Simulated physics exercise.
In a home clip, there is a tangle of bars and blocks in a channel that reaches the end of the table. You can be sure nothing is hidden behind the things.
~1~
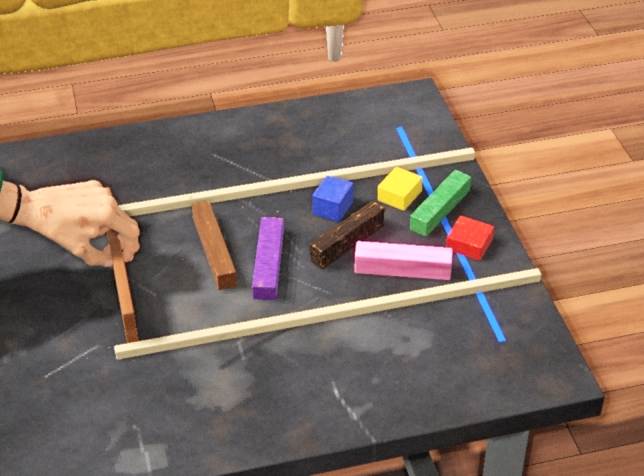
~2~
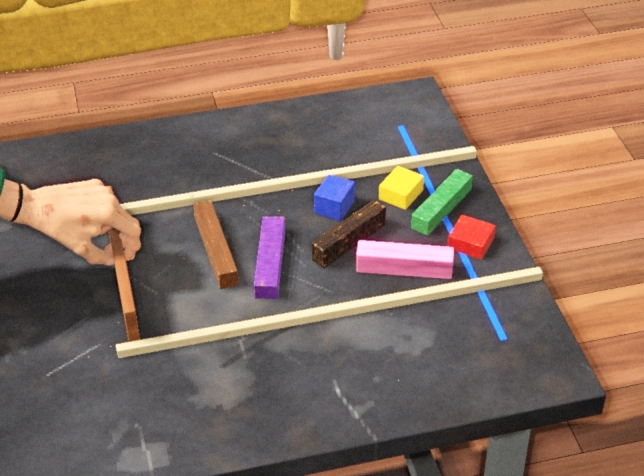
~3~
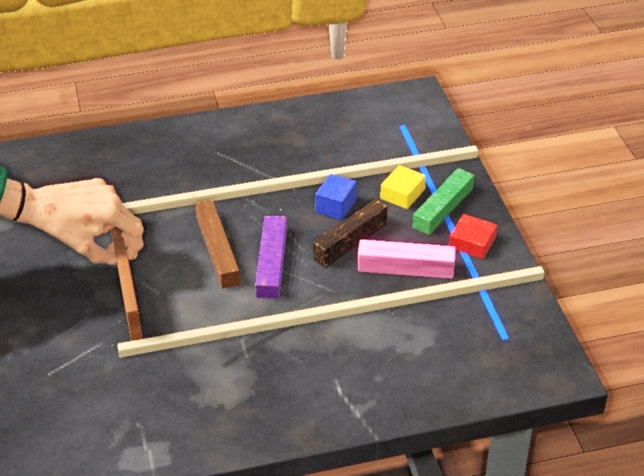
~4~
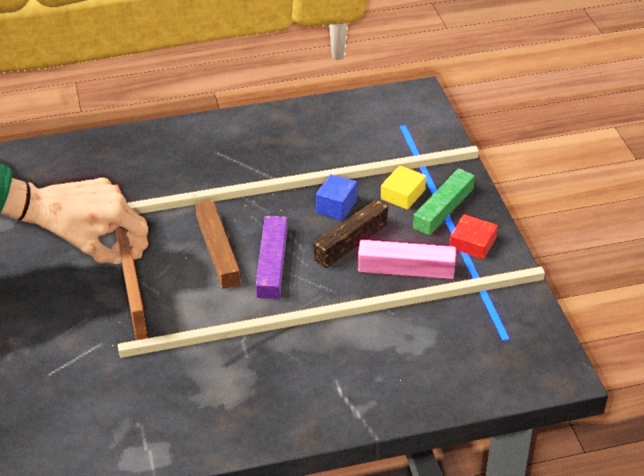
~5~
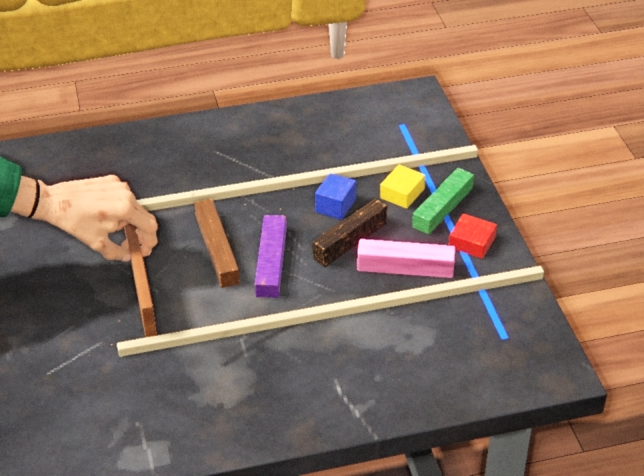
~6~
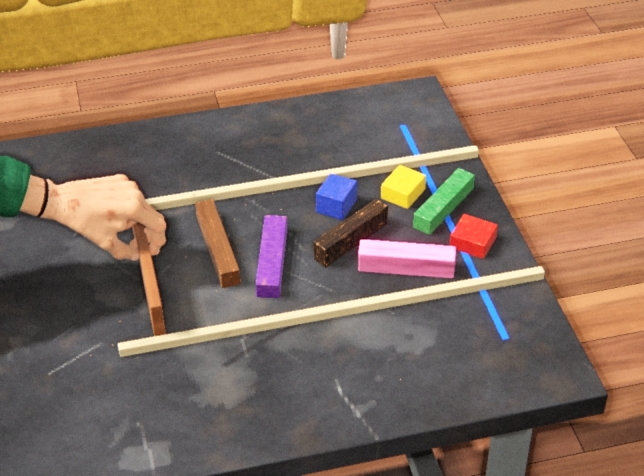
A brown board held by a hand at the left slides slowly a short way right between two pale rails on a dark tabletop, while the brown and purple bars, coloured blocks, and pink and green pieces ahead stay still.
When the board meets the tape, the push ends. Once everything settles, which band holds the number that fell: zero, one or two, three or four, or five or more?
It is in the band three or four.
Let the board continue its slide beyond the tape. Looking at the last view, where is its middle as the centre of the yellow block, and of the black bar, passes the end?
Yellow block over the end: About (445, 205). Black bar over the end: About (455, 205).
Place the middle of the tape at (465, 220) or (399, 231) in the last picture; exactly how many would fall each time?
The first try gives 5 and the second gives 0.
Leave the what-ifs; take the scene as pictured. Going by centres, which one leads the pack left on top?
Going by centres, it is the yellow block.
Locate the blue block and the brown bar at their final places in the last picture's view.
The one named first is at (463, 171), the next at (453, 203).
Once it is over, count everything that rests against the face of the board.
Tally at the end: 1.
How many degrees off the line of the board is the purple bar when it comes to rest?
Out of line by around 5°.
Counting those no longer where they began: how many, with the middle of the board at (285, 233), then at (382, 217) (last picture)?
I count 3 first and 8 after.
Early on, none off yet; red block at rest near (474, 236); green bar at rest near (444, 201); yellow block at rest near (404, 187).
A while later, none off yet; red block at rest near (474, 236); green bar at rest near (444, 201); yellow block travelled a little near (411, 179).
Further along, none off yet; red block travelled about its own width near (506, 232); green bar travelled a little near (478, 194); yellow block travelled about its own width near (447, 169).
Finally, the number that fall off is three or four; lost, pink stick, green bar and red block.
